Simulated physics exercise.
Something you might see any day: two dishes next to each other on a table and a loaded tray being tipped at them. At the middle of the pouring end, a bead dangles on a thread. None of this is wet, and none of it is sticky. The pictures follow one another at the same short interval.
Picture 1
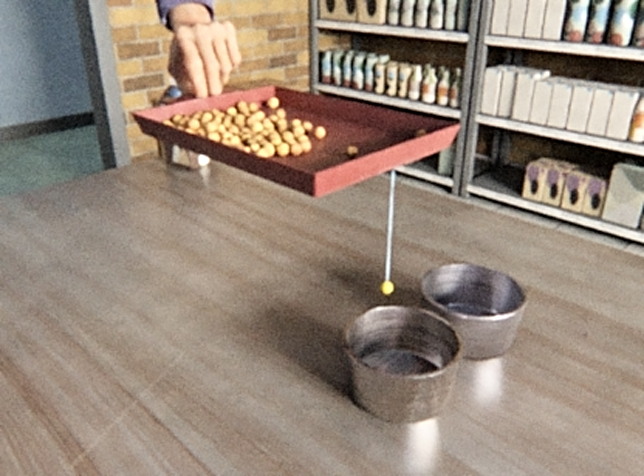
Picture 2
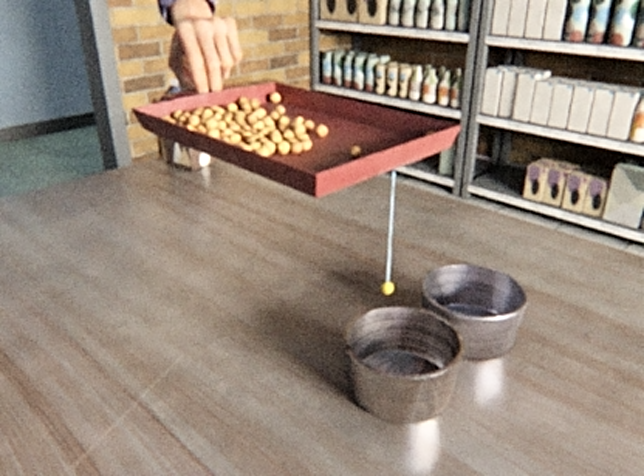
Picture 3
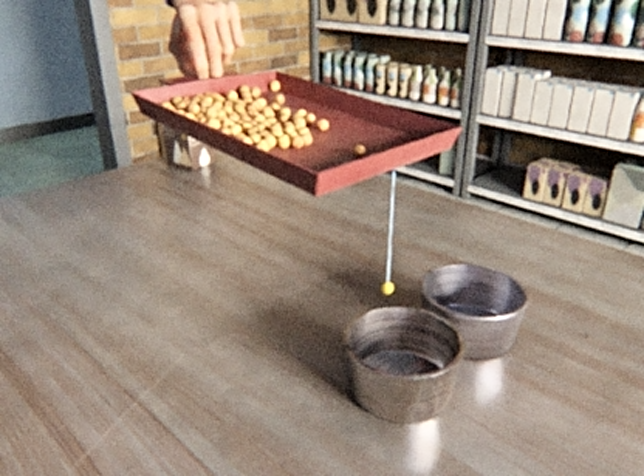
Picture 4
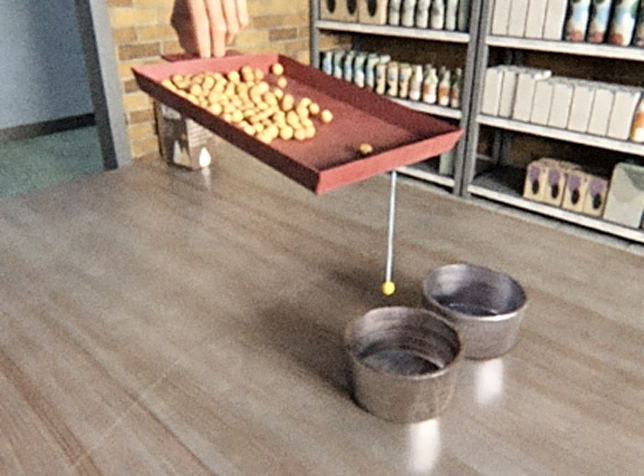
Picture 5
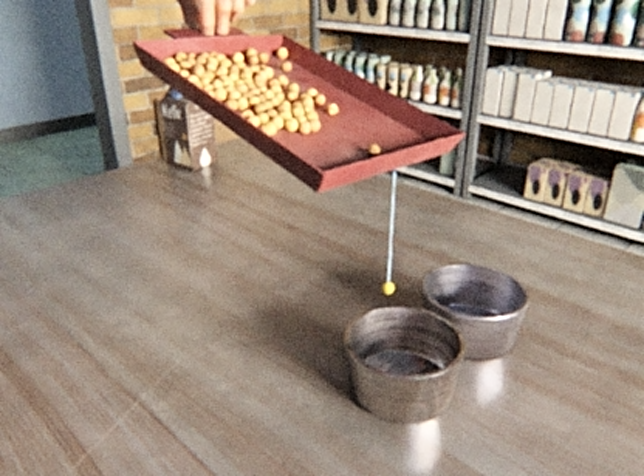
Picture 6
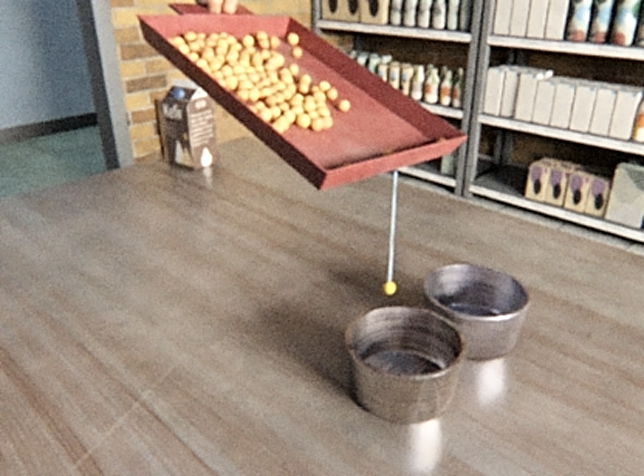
In this clip, a hand raises the far end of a red tray above a wooden table with two metal dishes, steepening its slant while small round pieces shift down its surface and a yellow bead hangs from the near edge.
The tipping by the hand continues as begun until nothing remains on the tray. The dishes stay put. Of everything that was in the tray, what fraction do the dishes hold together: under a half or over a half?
Well, most of the load lands in the dishes, as it turns out.
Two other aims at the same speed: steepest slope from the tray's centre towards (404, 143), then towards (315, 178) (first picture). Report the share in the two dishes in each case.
Around 60 percent for the first aim and around 20 percent for the second.
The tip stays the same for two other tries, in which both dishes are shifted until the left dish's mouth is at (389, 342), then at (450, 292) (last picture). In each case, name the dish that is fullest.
The first time it is the dish to the right, and the second time it is the dish to the left.
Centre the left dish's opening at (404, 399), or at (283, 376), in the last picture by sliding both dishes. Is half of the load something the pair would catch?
Shy of half, then shy of half.
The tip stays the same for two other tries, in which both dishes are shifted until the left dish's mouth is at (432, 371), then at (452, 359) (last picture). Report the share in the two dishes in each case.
40% for the first placement, 30% for the second.
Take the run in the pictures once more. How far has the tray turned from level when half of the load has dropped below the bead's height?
The tilt then is about 90°.
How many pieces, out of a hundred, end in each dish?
The left dish keeps near 20 in a hundred, the right dish near 60 in a hundred.
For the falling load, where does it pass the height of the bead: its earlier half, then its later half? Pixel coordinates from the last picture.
About (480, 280) to begin with, then about (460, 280).
Soon after the last picture, tray tipped steeply; about half on the tray; a small part in the left dish; a small part in the right dish; a small part outside both; about a quarter in the air.
A little later, tray tipped past a quarter turn; about a quarter in the left dish; about half in the right dish; about a quarter outside both; a small part in the air.
Later still, tray tipped past a quarter turn; about a quarter in the left dish; about half in the right dish; about a quarter outside both.
By the end, tray tipped past a quarter turn; about a quarter in the left dish; about half in the right dish; about a quarter outside both.
